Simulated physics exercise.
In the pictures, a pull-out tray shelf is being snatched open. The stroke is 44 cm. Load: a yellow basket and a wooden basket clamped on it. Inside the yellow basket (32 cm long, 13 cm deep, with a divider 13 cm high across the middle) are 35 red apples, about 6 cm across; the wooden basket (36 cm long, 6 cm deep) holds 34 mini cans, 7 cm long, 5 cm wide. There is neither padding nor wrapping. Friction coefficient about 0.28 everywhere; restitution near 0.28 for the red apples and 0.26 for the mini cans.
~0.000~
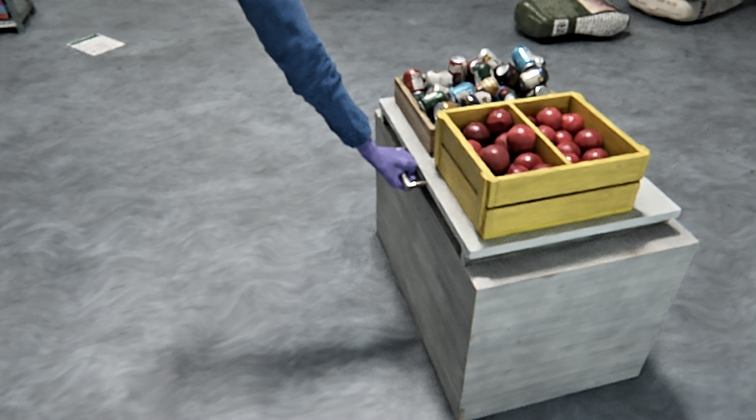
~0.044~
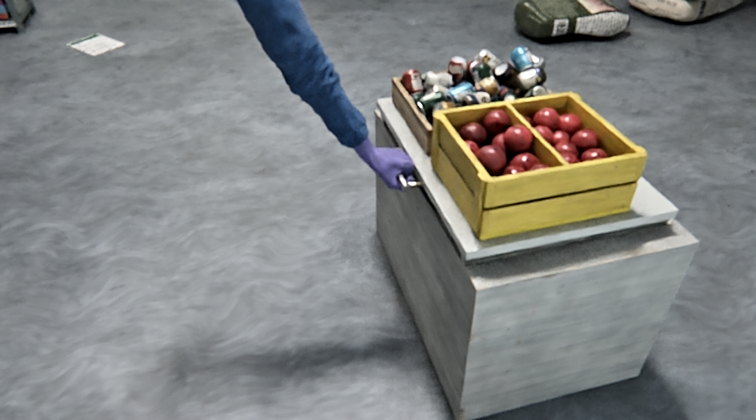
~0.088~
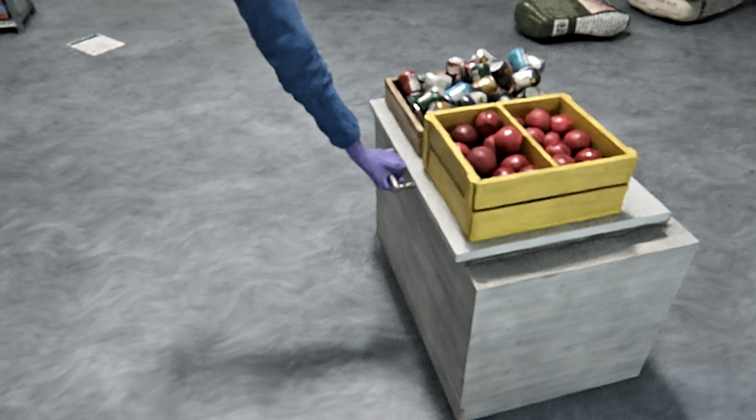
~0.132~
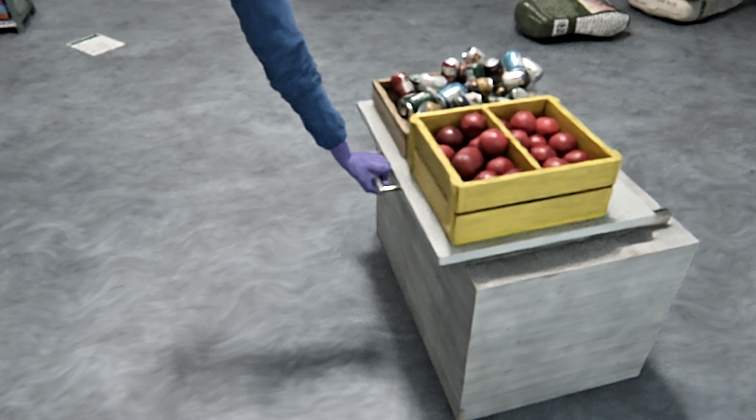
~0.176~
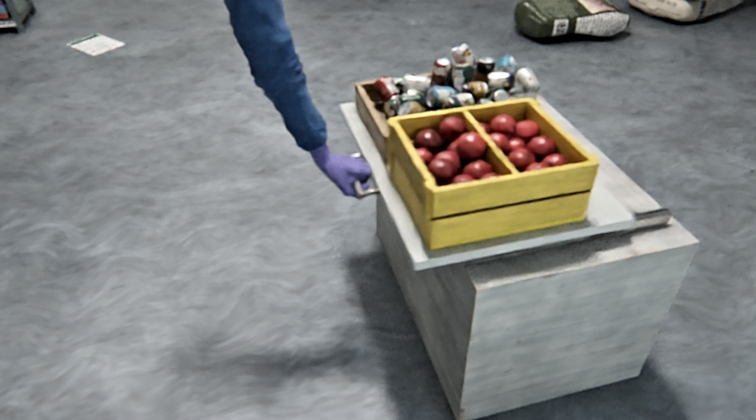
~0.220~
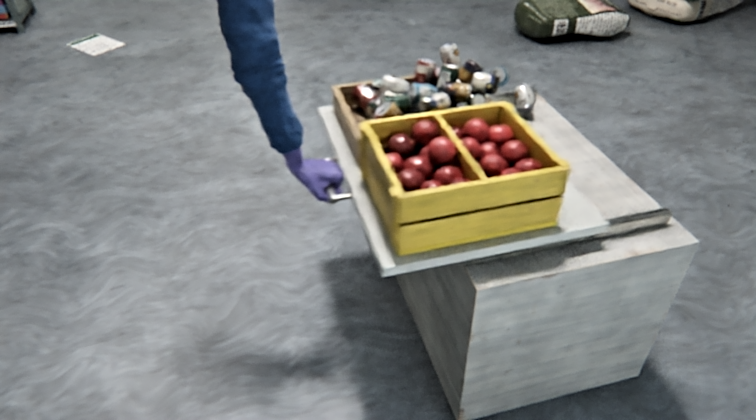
On a grey cabinet, a purple-gloved hand pulls a tray of apples and cans left.
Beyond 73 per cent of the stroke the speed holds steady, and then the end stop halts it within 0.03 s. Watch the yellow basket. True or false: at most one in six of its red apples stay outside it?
True, fewer than one in six end up outside.
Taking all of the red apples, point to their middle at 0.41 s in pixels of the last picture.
I'd put it close to (322, 187).
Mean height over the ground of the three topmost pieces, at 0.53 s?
Mean height: Near 72 cm.
After 0.33 s, the runners reach their end.
After 0.41 s, the yellow basket has all 35 and the wooden basket is down by 5 of 34.
After 0.53 s, the yellow basket has all 35 and the wooden basket is down by 12 of 34.
After 0.75 s, the yellow basket has all 35 and the wooden basket is down by 13 of 34.
Outcome (at 1.18 s), the yellow basket has all 35 and the wooden basket is down by 13 of 34. Asked share, 0 of 35, 0 per cent.
